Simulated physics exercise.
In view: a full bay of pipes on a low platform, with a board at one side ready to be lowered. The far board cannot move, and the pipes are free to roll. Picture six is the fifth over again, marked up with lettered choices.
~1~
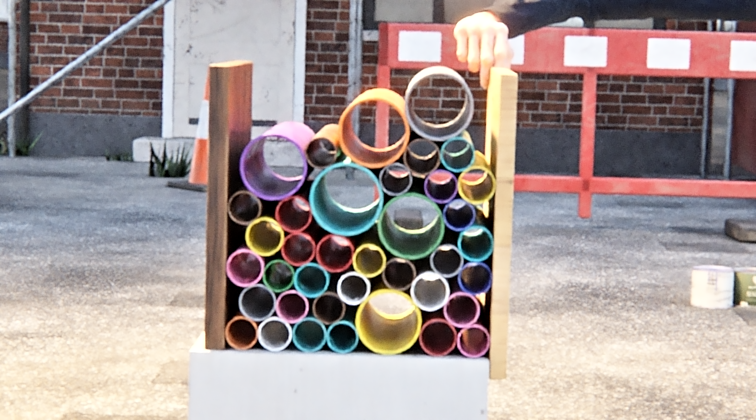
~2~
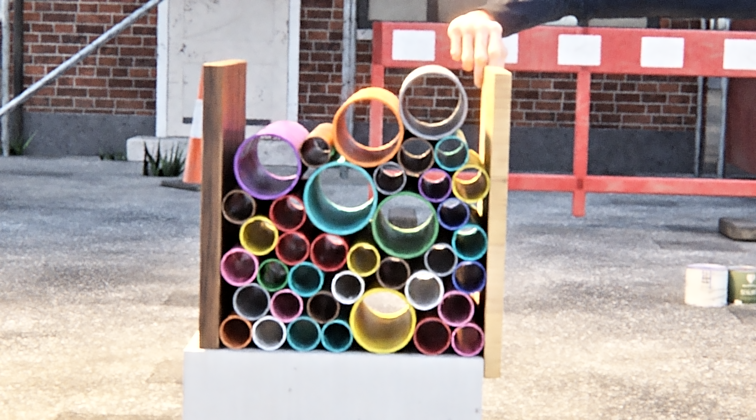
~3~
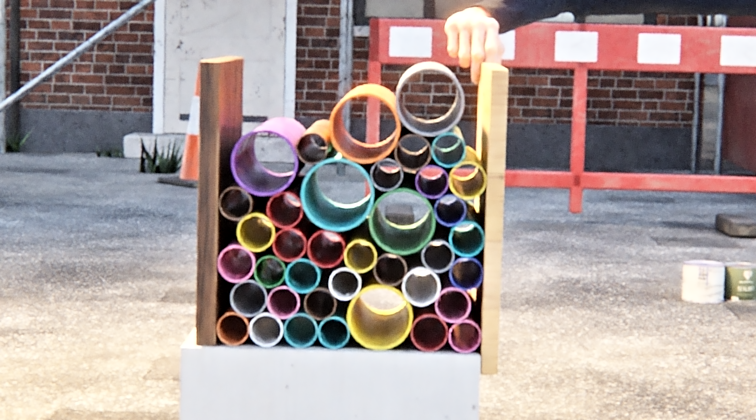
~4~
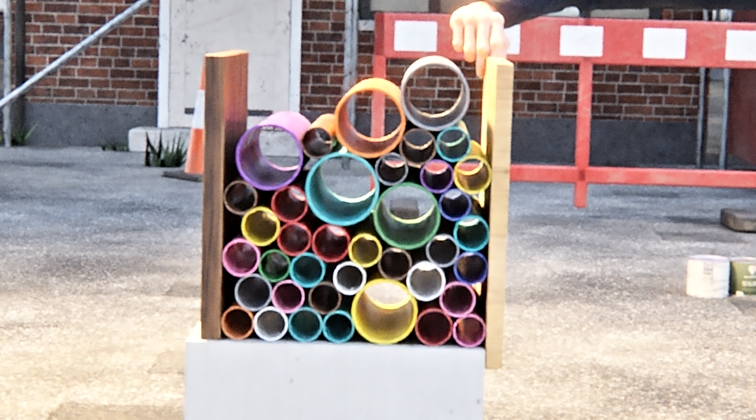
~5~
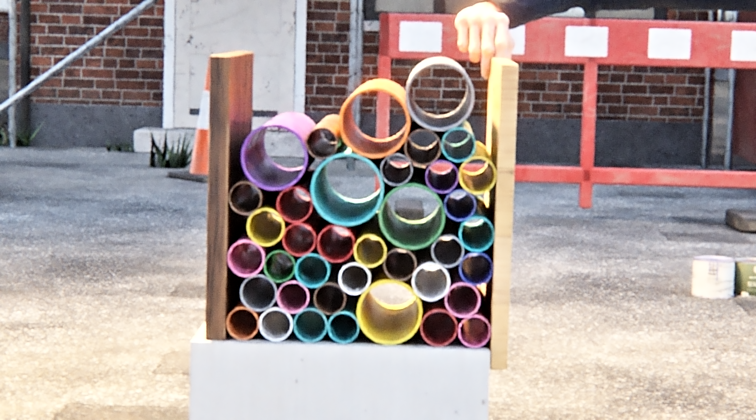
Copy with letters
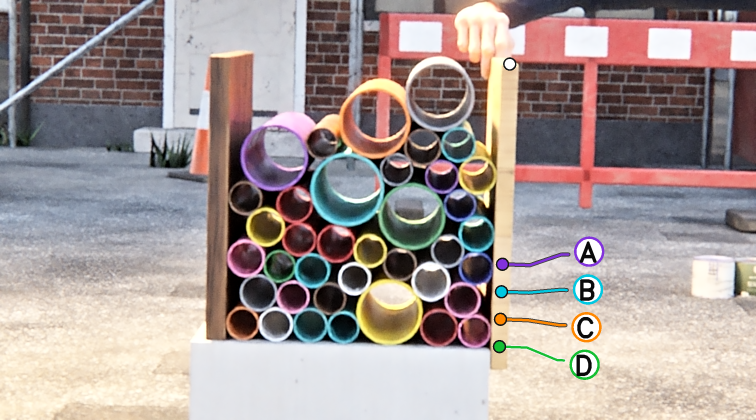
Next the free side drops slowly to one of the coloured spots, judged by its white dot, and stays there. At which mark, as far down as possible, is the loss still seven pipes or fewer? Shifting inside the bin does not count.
A is the limit.
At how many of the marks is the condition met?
One of the four.
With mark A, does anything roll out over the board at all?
At A: Yes.
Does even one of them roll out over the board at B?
At B: Yes.
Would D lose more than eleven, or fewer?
It loses more than eleven.
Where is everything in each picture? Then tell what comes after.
In the first frame, a brown pipe (245, 208); an orange pipe (374, 132); side board (497, 212).
In the second frame, side board (491, 211); an orange pipe (236, 332).
In the third frame, a red pipe (429, 333); a blue pipe (466, 274).
In the fourth frame, a grey pipe (442, 251); a green pipe (407, 216).
In the fifth frame, a turquoise pipe (347, 190); a brown pipe (246, 198); an orange pipe (374, 123).
On the marked copy, A at (503, 264); B at (502, 292); C at (501, 319); D at (500, 347); the white dot at (510, 64).
With A. Early on, top of the board (498, 148).
Further on, top of the board (494, 241).
At the end, top of the board (494, 263), seven out over the board.
As for the rest, B more than seven out over the board; C more than seven out over the board; D more than seven out over the board.
